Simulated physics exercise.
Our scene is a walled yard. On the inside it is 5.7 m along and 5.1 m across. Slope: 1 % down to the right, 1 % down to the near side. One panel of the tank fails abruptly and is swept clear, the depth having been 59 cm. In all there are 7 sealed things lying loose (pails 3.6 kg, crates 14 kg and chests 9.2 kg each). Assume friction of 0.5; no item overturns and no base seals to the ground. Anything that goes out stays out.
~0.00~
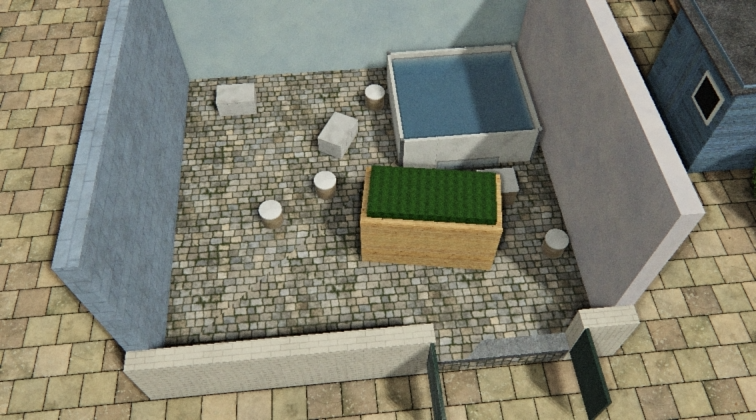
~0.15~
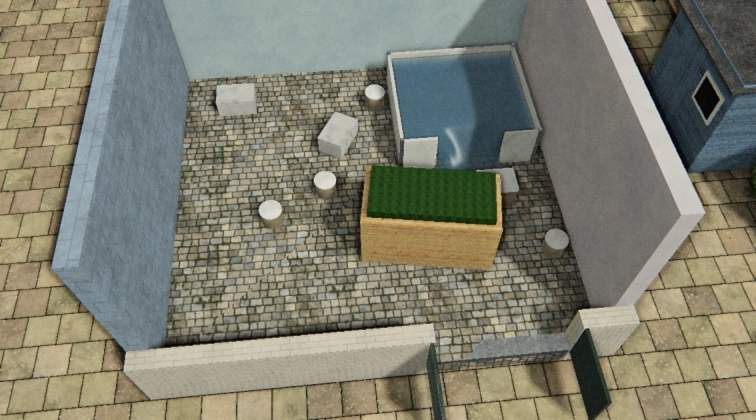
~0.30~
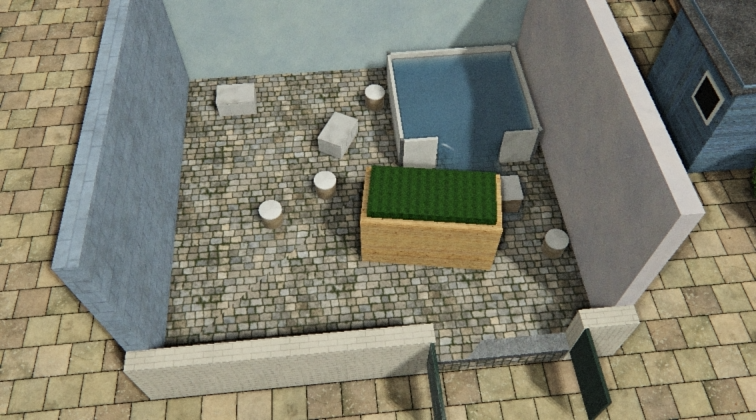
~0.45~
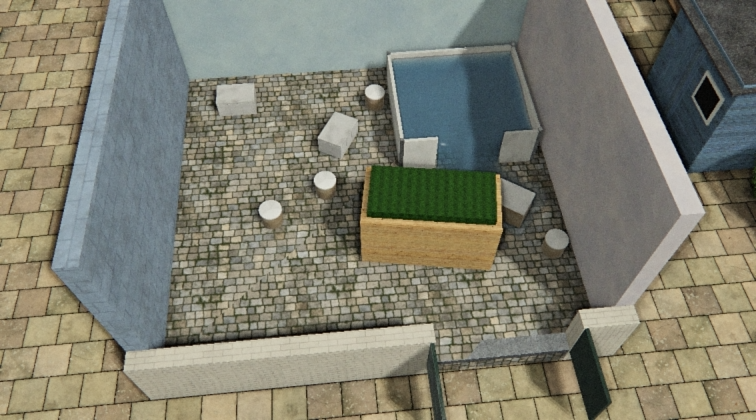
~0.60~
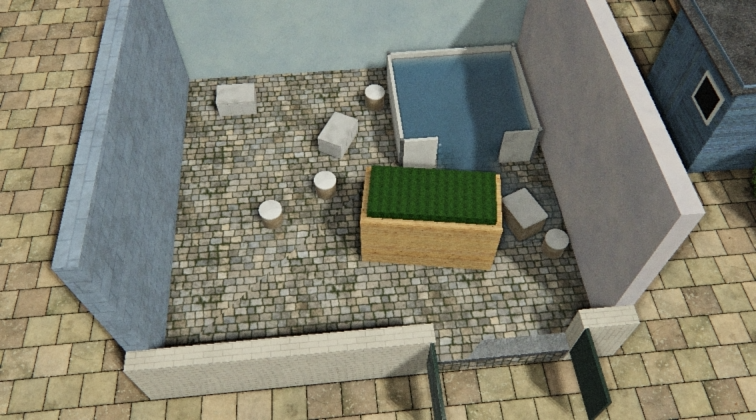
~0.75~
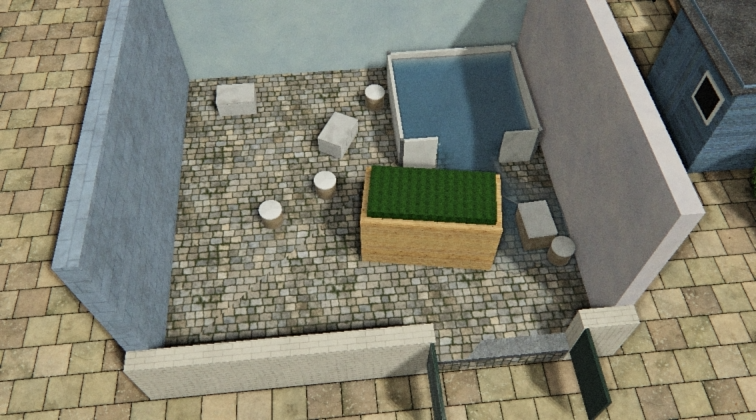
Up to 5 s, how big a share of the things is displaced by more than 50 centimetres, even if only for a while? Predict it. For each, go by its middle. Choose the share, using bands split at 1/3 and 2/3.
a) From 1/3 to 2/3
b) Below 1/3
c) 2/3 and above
a.
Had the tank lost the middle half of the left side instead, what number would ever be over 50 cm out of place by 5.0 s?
In that case the number is 5.
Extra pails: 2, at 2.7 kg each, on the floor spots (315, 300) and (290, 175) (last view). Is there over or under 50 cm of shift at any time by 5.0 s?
First falls shy, then exceeds it.
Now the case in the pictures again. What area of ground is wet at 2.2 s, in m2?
I'd put it close to 15 m2.
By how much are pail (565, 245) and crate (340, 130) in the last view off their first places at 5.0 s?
Result, in order: Washed out; 100 cm.
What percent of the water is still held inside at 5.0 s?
82 %.
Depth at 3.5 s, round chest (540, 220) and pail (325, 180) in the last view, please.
Some 5 cm at the first, some 5 cm at the second.
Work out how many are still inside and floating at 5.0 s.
It comes to 1.
After 1.1 s 2 of 7 are over 50 cm from their spots; 1 afloat.
After 2.2 s 3 of 7 are over 50 cm from their spots; 1 afloat.
After 3.5 s 4 of 7 are over 50 cm from their spots; 1 afloat.
After 5.0 s 4 of 7 are over 50 cm from their spots, and 4 have been at some point; 1 afloat.
